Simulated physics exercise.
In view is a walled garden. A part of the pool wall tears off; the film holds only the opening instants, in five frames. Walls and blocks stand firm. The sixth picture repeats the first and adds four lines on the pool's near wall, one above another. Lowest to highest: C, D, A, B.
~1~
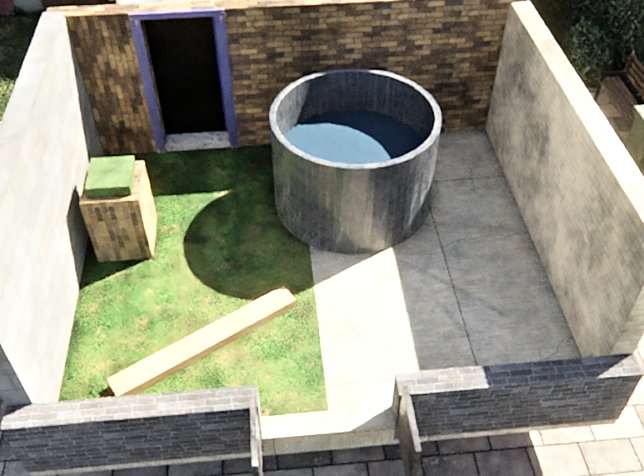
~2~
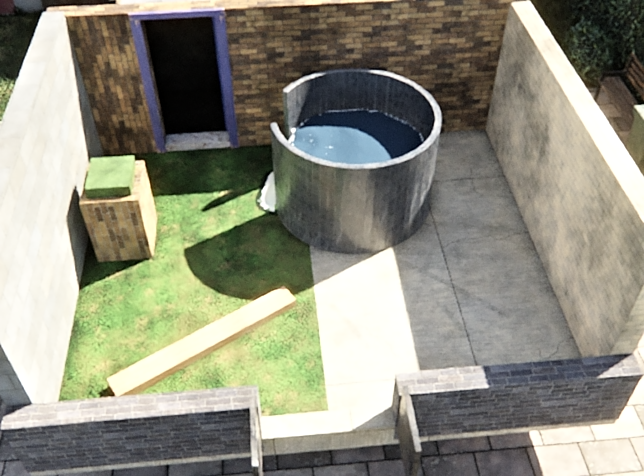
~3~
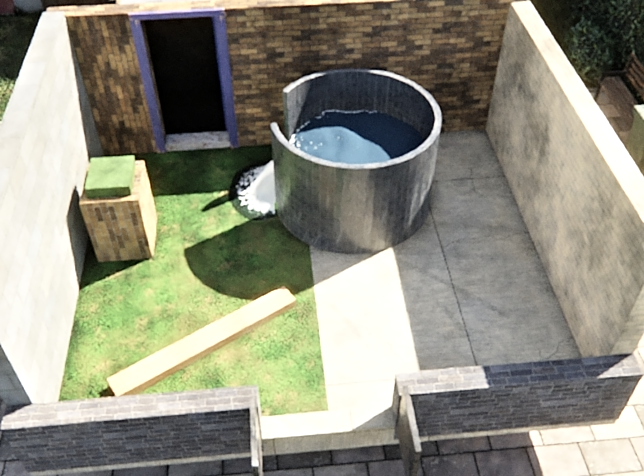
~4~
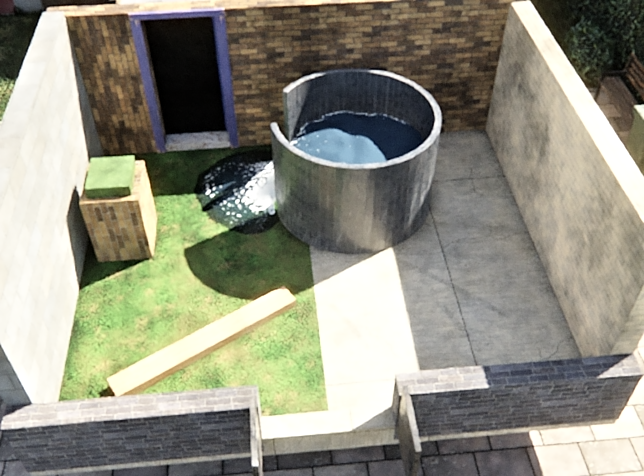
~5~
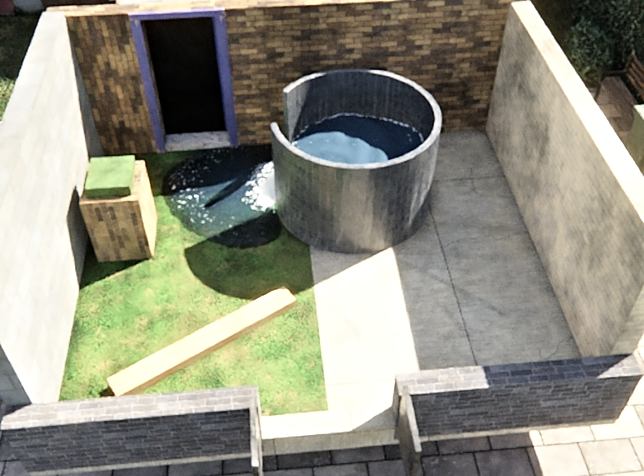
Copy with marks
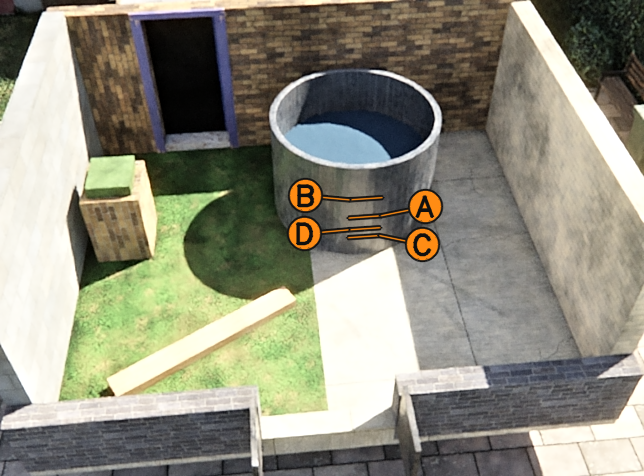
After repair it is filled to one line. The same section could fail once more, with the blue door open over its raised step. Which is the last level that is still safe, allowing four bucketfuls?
I would pick level D.
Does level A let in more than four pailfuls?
Yes, that goes wrong.
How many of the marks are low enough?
Two of the four.
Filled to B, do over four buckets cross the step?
Yes.
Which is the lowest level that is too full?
Here it is level A.
In orange, A at (364, 216); B at (365, 198); C at (363, 236); D at (364, 228); from the bottom up C, D, A, B.
For level A, about 10 bucketfuls get in.
For level B, dozens of bucketfuls pour in.
For level C, nothing gets over.
For level D, a bucket or two gets in.
